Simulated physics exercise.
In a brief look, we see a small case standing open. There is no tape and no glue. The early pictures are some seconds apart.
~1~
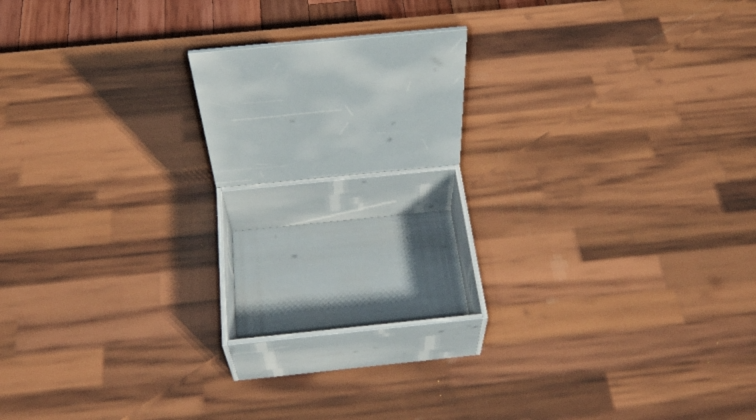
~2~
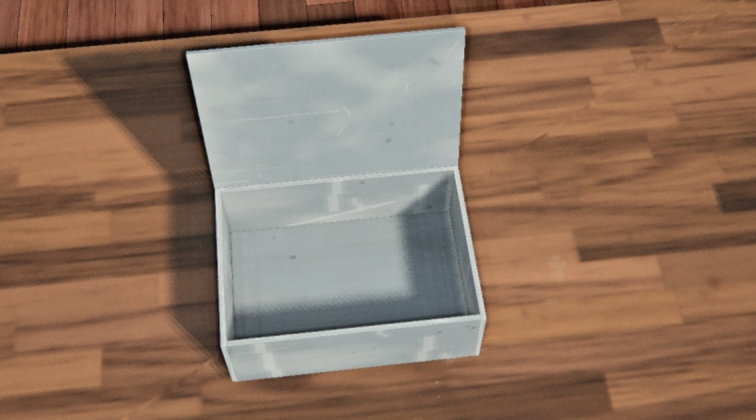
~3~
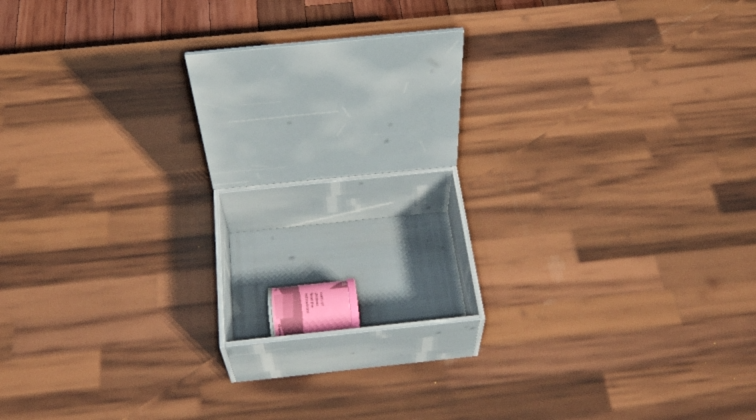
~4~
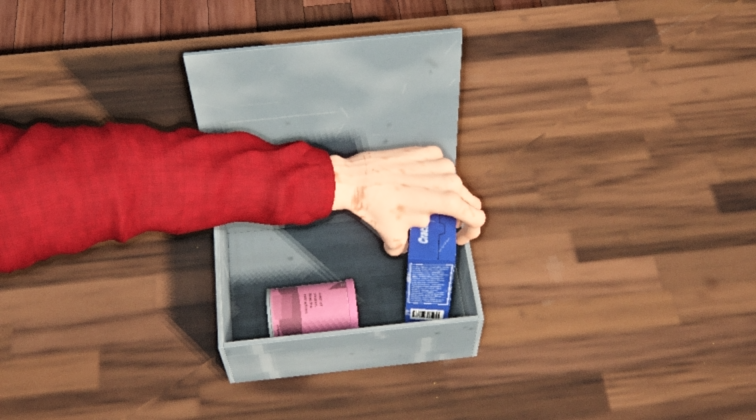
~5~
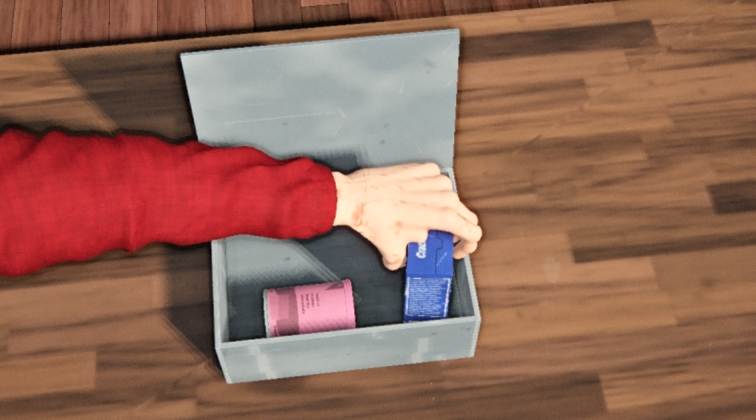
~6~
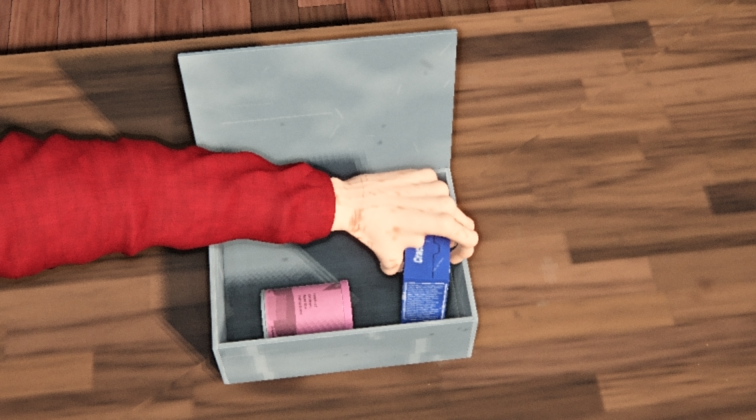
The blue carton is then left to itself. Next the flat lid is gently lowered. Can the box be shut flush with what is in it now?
No: The lid leaves a gap.
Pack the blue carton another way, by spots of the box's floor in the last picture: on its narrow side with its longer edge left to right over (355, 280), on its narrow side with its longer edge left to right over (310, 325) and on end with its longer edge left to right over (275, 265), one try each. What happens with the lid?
Attempt one, it settles down; attempt two, it settles down; attempt three, it is left gaping.
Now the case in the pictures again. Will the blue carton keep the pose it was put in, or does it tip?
Simply put, it remains unturned.
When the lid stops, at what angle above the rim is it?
It comes to about 35°.
Then, 1.30 s on from there, lid 79° above the rim.
Then, 1.60 s on from there, lid 53° above the rim.
In the end, lid 35° above the rim; both unmoved. At the end, from the last picture's camera, blue carton near (425, 284).
